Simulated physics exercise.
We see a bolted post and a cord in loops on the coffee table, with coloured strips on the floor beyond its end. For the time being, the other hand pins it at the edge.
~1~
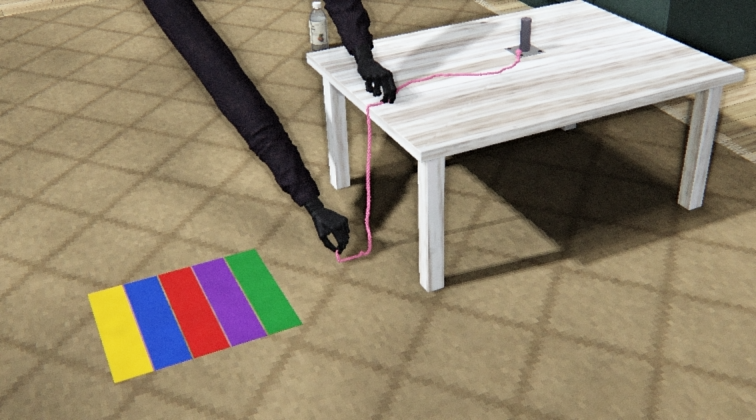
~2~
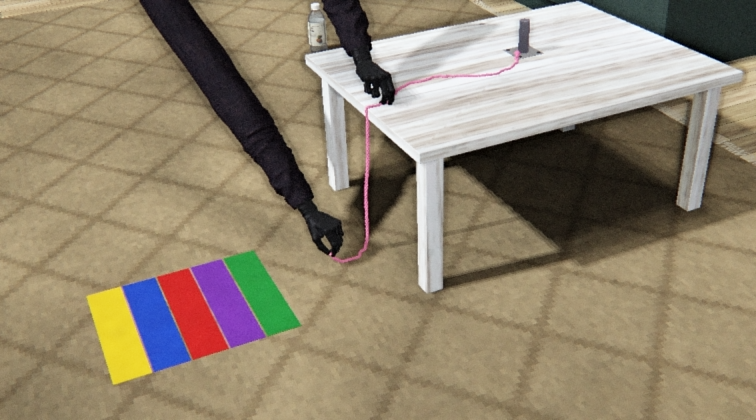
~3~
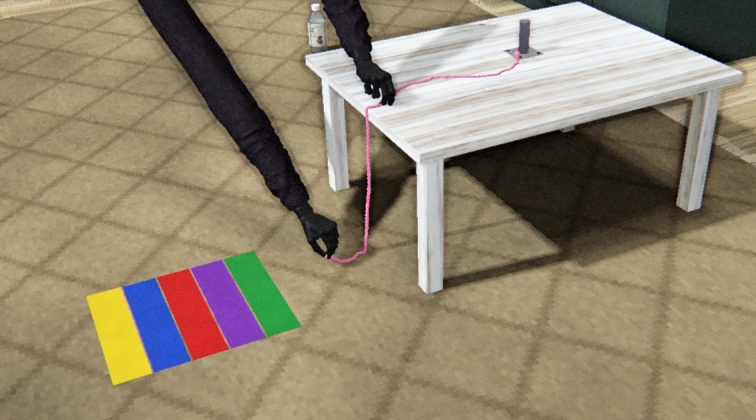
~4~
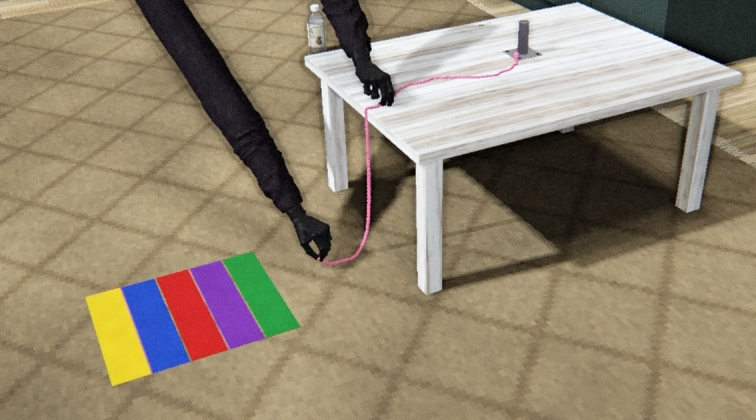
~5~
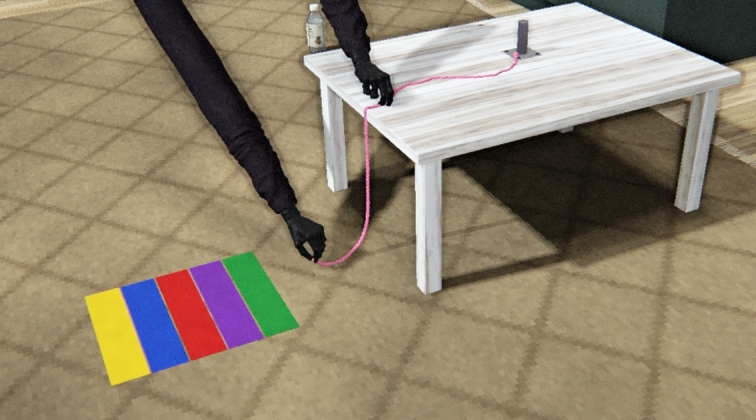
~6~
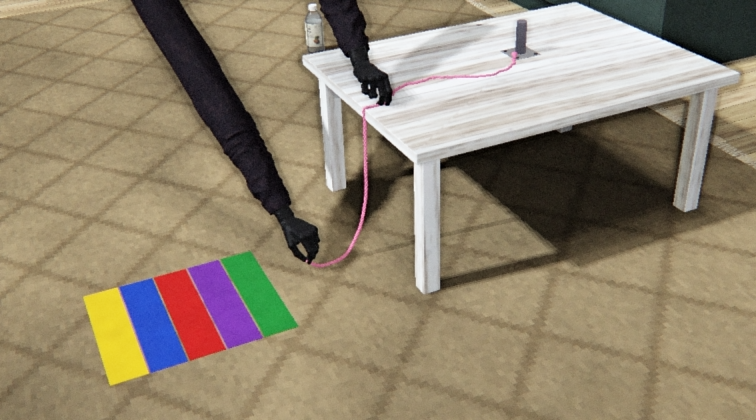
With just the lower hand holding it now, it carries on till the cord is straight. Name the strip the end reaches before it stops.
Red.
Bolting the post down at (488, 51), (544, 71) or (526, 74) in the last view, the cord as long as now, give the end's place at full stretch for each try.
The first try gives (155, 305), the second (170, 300) and the third (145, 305).
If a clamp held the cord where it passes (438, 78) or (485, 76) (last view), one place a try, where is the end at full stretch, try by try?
Approximately (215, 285) and (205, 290), respectively.
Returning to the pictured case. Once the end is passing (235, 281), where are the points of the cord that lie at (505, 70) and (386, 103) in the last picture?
Point one: (476, 65); point two: (358, 121).
Early on, end near (235, 281); over purple.
Midway, end near (203, 290); over purple.
At the end of the slack, end near (183, 296); over red. It halts on the red strip.
